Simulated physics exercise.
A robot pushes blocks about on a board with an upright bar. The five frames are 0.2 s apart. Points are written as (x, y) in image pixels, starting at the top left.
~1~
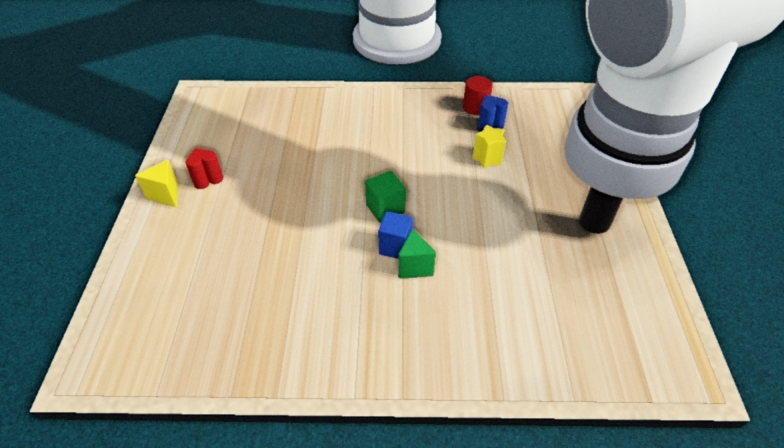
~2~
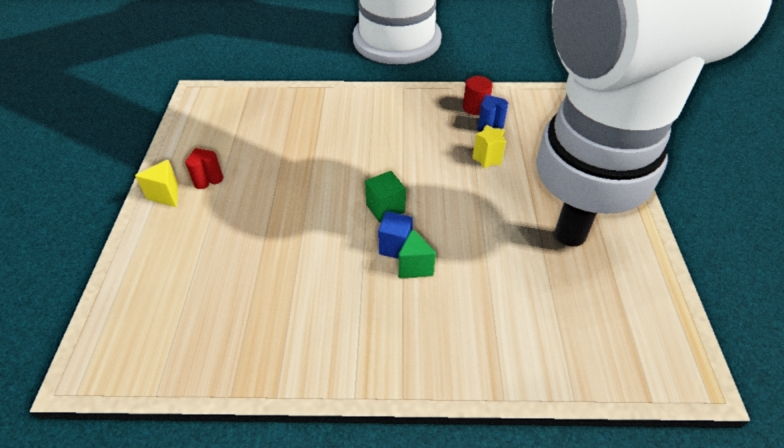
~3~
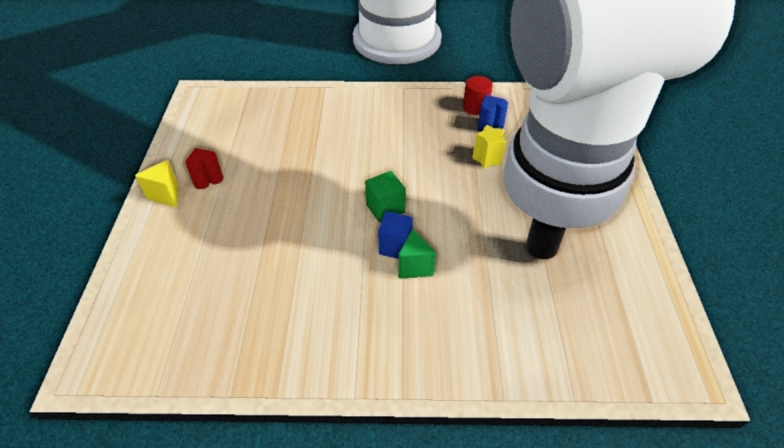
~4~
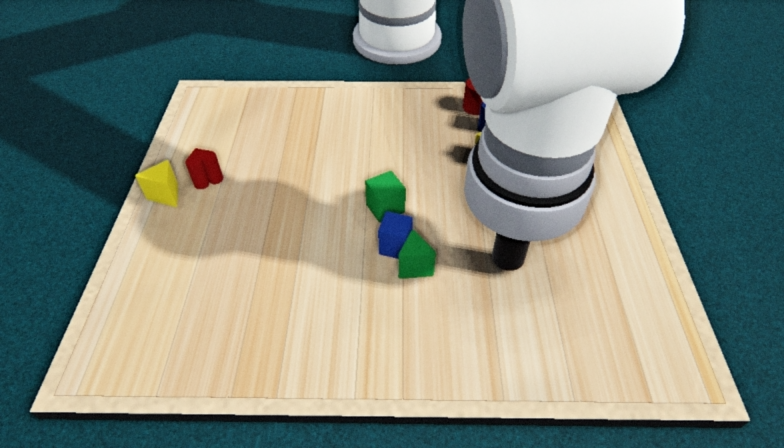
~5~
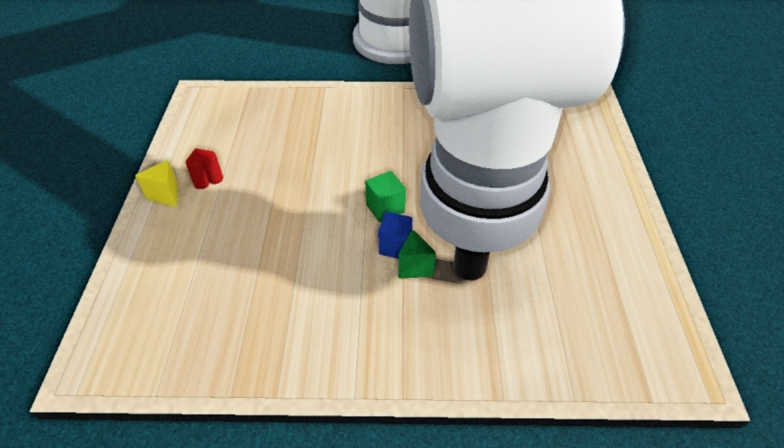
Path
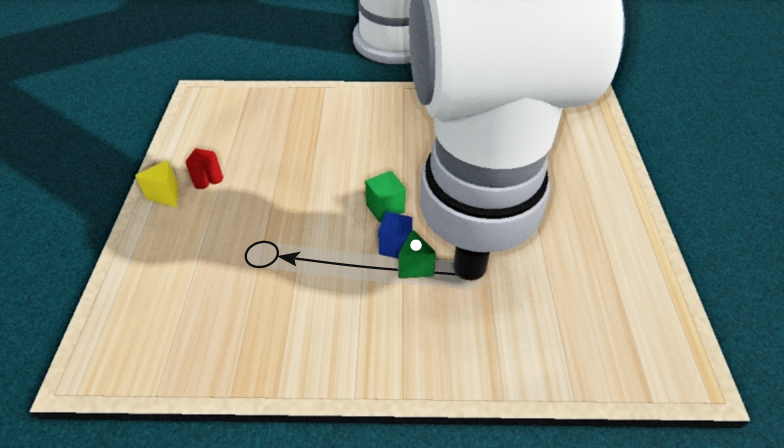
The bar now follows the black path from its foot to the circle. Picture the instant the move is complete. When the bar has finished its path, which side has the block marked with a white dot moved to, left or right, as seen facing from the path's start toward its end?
The block marked with a white dot is shifted sideways to the left, facing along the path from start to end.
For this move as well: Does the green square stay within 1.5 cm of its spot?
The answer is yes.
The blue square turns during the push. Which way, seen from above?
Direction: Clockwise.
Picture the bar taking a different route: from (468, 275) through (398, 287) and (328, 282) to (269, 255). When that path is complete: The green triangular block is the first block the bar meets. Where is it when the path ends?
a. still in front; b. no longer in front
The one that fits is b, no longer in front.
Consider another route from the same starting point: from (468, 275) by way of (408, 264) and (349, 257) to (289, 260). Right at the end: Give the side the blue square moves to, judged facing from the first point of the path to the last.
Shifted right.
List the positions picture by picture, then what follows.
In the first frame, bar tip at (595, 222); block tops, green square at (385, 184); blue square at (396, 223); green triangular block at (416, 245).
In the second frame, bar at (570, 235); blocks unchanged.
In the third frame, bar at (542, 247); blocks unchanged.
In the fourth frame, bar at (508, 258); blocks unchanged.
In the fifth frame, bar at (470, 267); green square at (385, 184); blue square at (396, 223); green triangular block at (416, 245).
Path on the board, from (468, 275) directly to (262, 254); the dot is on the green triangular block.
On the path given first. One third of the way, bar at (397, 262); blue square at (389, 220), turned 25° clockwise; green triangular block at (368, 246), turned 40° clockwise.
Two thirds of the way, bar at (327, 255); blue square at (383, 218), turned 55° clockwise; green triangular block at (296, 243), turned 20° clockwise.
At the end, bar at (260, 246); green square in place; blue square at (383, 218), turned 55° clockwise; green triangular block at (233, 248), turned 20° anticlockwise.
